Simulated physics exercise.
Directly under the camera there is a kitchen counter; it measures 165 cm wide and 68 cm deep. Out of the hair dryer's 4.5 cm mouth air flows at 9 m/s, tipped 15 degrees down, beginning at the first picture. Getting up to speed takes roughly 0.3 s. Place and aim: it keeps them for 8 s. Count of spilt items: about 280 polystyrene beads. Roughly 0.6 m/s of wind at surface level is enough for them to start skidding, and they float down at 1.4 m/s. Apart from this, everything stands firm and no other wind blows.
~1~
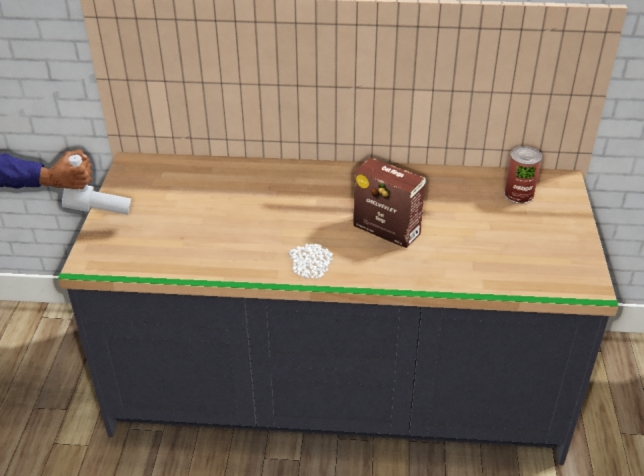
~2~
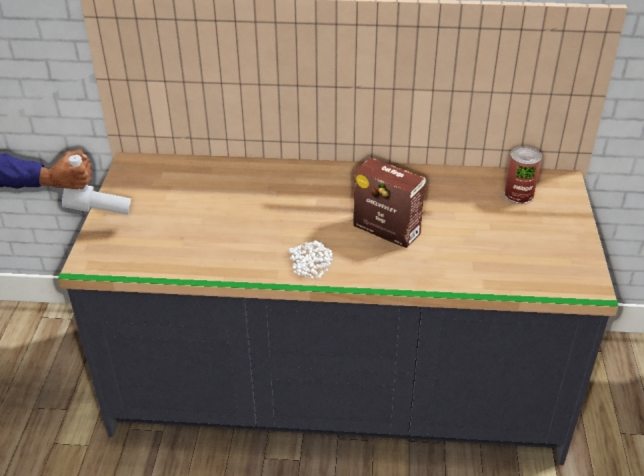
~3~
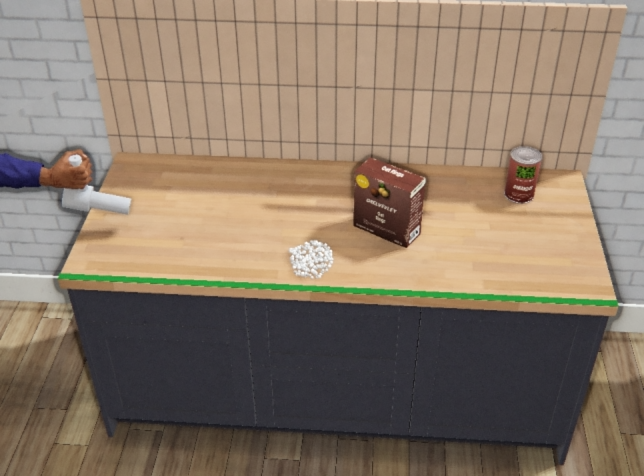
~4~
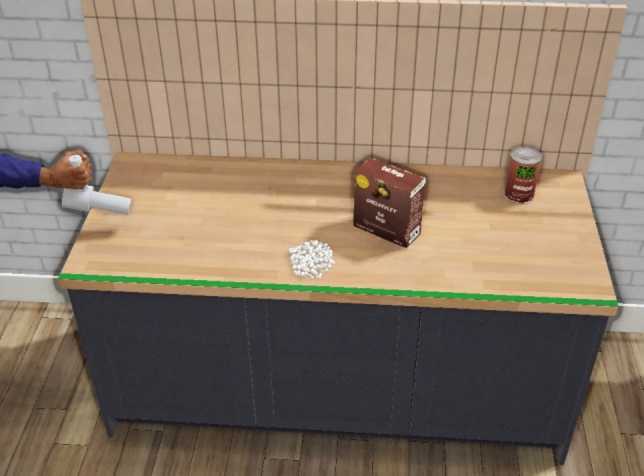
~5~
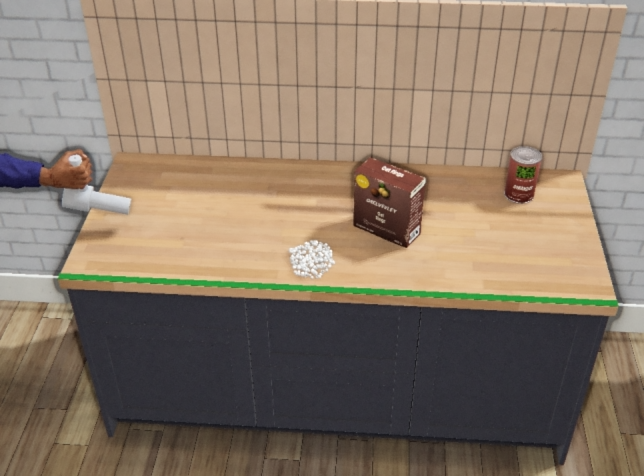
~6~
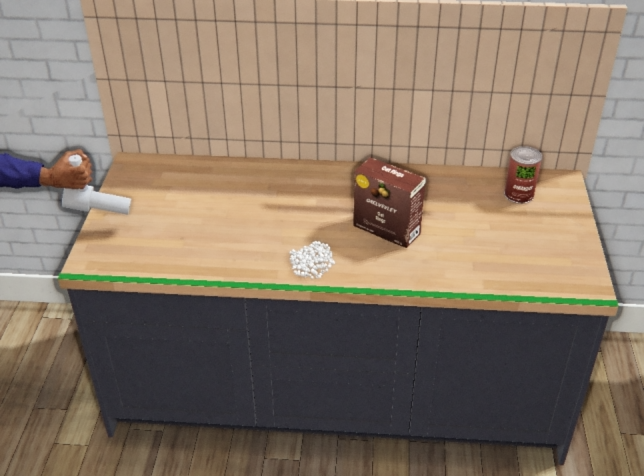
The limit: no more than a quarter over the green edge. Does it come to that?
The count there surpasses a quarter.
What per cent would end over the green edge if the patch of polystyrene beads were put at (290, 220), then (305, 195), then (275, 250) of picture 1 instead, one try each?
First try near 15 %, second near 0 %, third near 80 %.
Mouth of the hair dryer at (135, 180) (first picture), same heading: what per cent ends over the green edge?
It would come out near 100 in a hundred.
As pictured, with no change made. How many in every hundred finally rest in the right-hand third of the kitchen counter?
It comes out near 1 in a hundred.
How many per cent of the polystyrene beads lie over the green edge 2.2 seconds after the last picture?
70 per cent or so.
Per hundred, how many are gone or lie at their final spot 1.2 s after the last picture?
I reckon around 90 per cent.
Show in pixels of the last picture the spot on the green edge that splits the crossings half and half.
Around (430, 298).
Then, 1.2 s after the last picture the count stands so, 74 % are over the green edge.
Then, 2.2 s after the last picture the count stands so, 74 % are over the green edge.
Then, 4.1 s after the last picture the count stands so, 74 % are over the green edge.
Then, 7.7 s after the last picture, at the end, 74 % are over the green edge.
